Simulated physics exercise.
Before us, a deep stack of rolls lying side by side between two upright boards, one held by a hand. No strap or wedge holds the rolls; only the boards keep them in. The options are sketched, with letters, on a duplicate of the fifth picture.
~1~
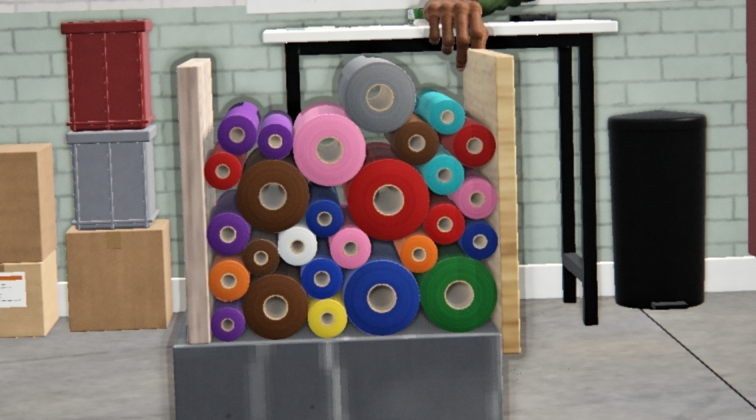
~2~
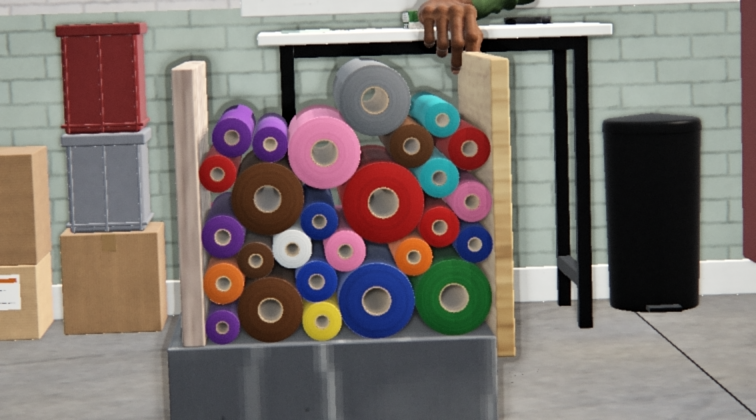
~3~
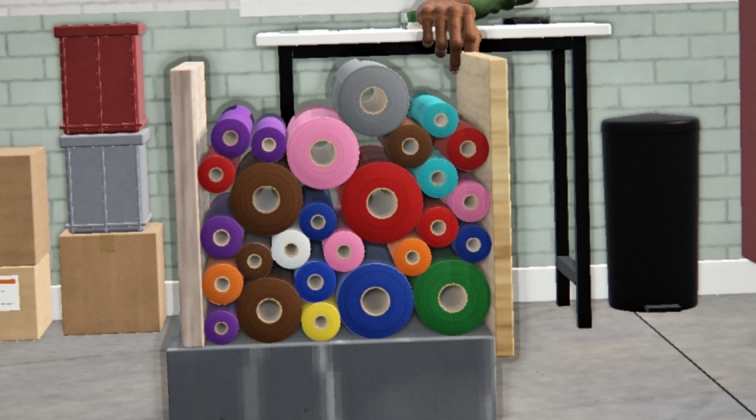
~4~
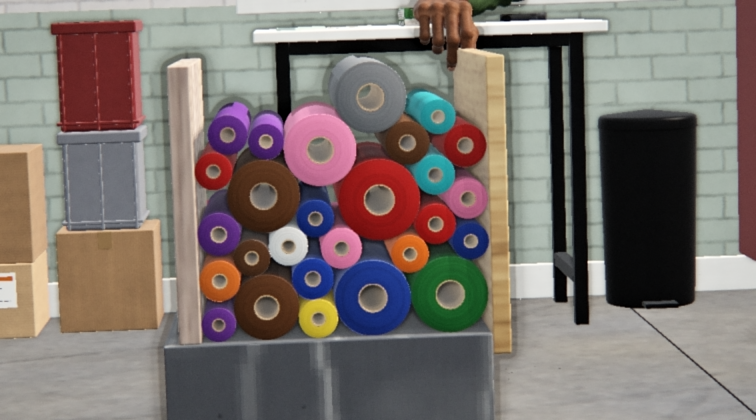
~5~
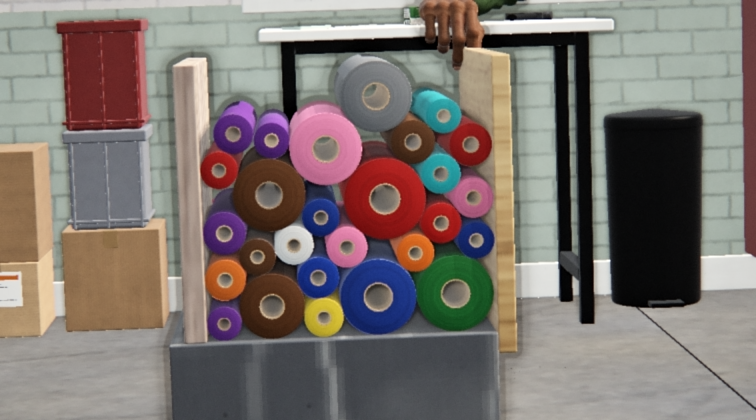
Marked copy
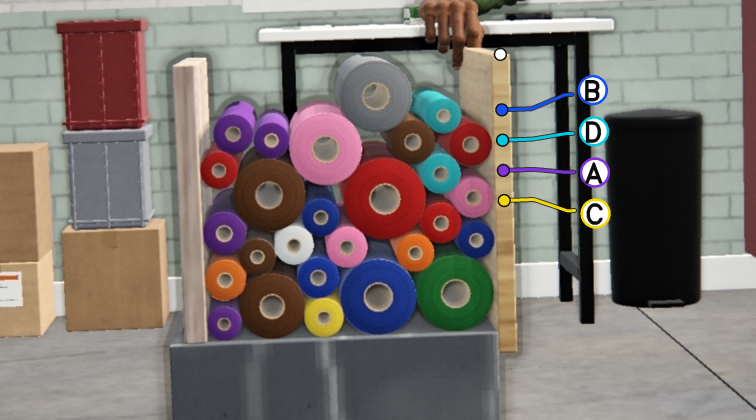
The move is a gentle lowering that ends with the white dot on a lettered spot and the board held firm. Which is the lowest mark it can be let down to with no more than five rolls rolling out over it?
No lower than C.
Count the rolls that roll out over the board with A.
The count is none.
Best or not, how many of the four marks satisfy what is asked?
Four of the four.
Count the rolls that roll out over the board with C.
At C the number is two.
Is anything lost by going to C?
Yes, at C.
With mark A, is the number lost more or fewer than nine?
At A, fewer than nine.
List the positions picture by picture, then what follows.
The first picture shows a purple roll (276, 141); side board (489, 189); a purple roll (227, 324).
The second picture shows a purple roll (222, 327); a blue roll (316, 282).
The third picture shows a brown roll (255, 261); a purple roll (222, 238).
The fourth picture shows a red roll (465, 145); a purple roll (266, 141).
The fifth picture shows side board (485, 188); a purple roll (224, 323); a blue roll (318, 278).
On the marked copy, A at (503, 171); B at (502, 109); C at (504, 200); D at (503, 140); the white dot at (500, 55).
Following C. Soon after the start, top of the board (492, 121).
Later, top of the board (494, 197).
In the end, top of the board (494, 200), two out over the board.
As for the rest, A none out over the board; B none out over the board; D none out over the board.
